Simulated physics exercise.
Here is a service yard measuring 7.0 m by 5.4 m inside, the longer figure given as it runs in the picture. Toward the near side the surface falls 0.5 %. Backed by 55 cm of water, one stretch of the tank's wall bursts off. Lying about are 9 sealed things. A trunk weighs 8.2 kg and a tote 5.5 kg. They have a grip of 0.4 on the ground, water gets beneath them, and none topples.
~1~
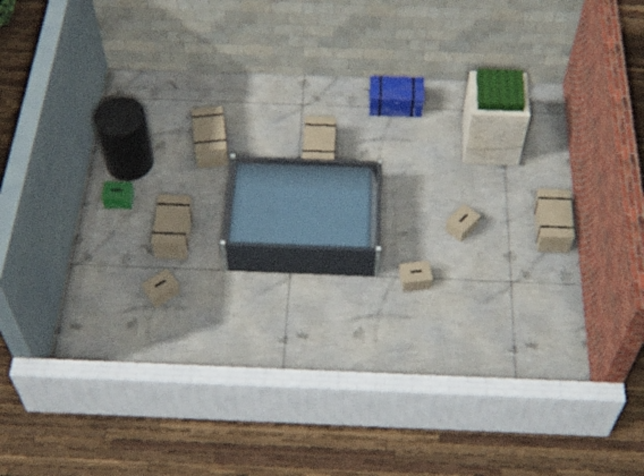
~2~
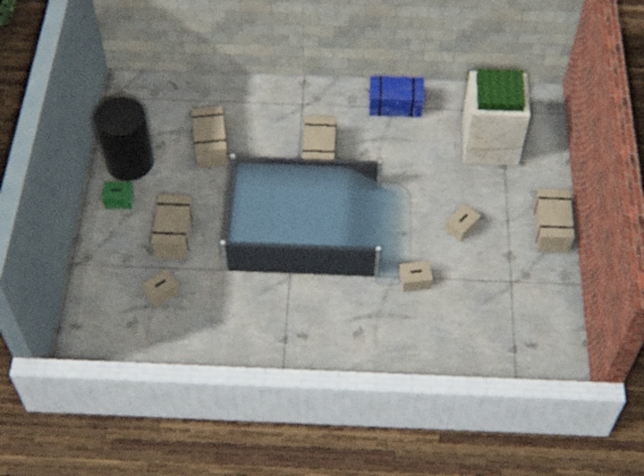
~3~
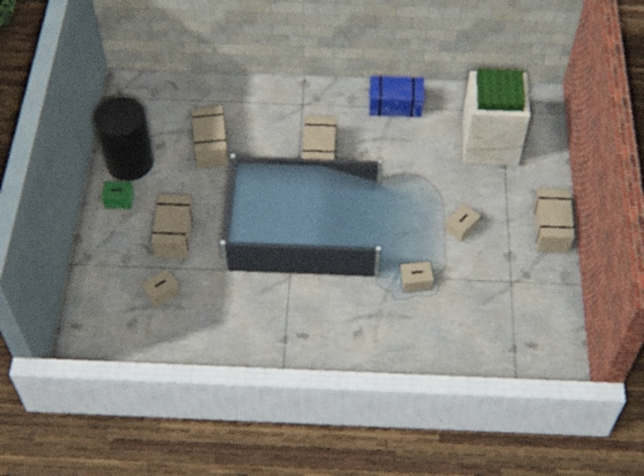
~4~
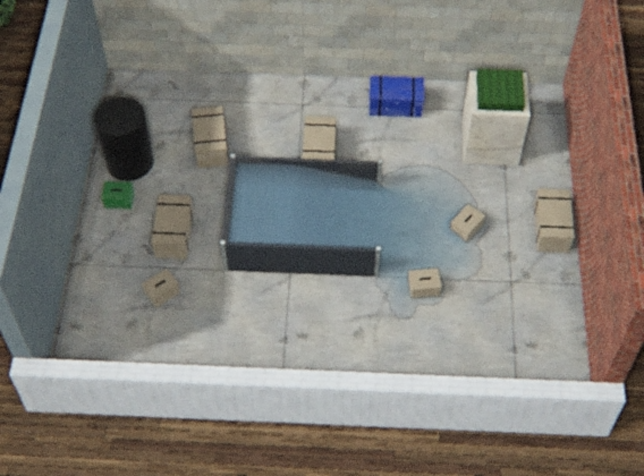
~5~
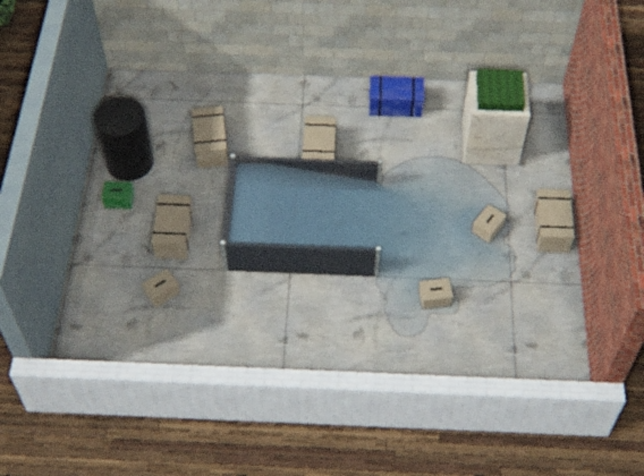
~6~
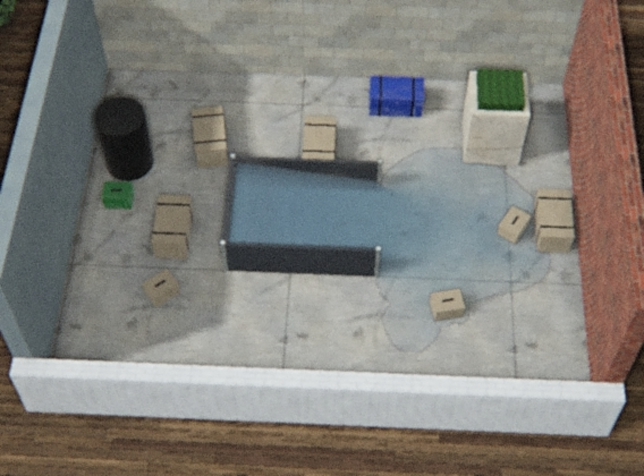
A tank of water in a walled yard opened on its right side and water spread across the floor, pushing two small tan boxes to the right while everything else stayed put.
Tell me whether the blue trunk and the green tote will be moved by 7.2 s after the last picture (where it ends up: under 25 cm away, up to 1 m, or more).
Here's what I'd expect: The blue trunk is pushed a long way while the green tote remains in place.
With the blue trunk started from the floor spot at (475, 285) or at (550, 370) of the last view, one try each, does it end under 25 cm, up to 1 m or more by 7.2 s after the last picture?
In that order: It ends far away; it gets carried off.
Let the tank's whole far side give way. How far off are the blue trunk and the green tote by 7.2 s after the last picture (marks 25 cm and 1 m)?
Then the blue trunk goes a great distance and the green tote goes a great distance.
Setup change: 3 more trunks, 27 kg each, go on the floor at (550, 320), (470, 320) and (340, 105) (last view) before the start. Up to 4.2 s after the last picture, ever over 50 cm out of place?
From first to last: Surpasses it, surpasses it, does not reach it.
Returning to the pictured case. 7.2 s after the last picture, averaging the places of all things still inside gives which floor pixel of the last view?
Roughly at (245, 223).
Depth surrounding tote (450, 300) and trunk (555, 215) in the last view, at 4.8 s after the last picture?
First about 5 cm, second about 9 cm.
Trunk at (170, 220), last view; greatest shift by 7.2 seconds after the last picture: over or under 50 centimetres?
Lab note: Result within threshold.
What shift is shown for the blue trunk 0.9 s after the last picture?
Roughly 0 cm.
Then, 0.9 s after the last picture the blue trunk is near (397, 88), 0.0 m from its start, aground; the green tote is near (117, 190), 0.0 m from its start, aground; 2 afloat.
Then, 2.8 s after the last picture the blue trunk is near (395, 88), 0.0 m from its start, aground; the green tote is near (117, 190), 0.0 m from its start, aground; 3 afloat.
Then, 4.8 s after the last picture the blue trunk is near (311, 123), 1.4 m from its start, afloat; the green tote is near (117, 190), 0.0 m from its start, aground; 4 afloat.
Then, 7.2 s after the last picture the blue trunk is near (229, 135), 2.6 m from its start, afloat; the green tote is near (117, 188), 0.0 m from its start, aground; 5 afloat.
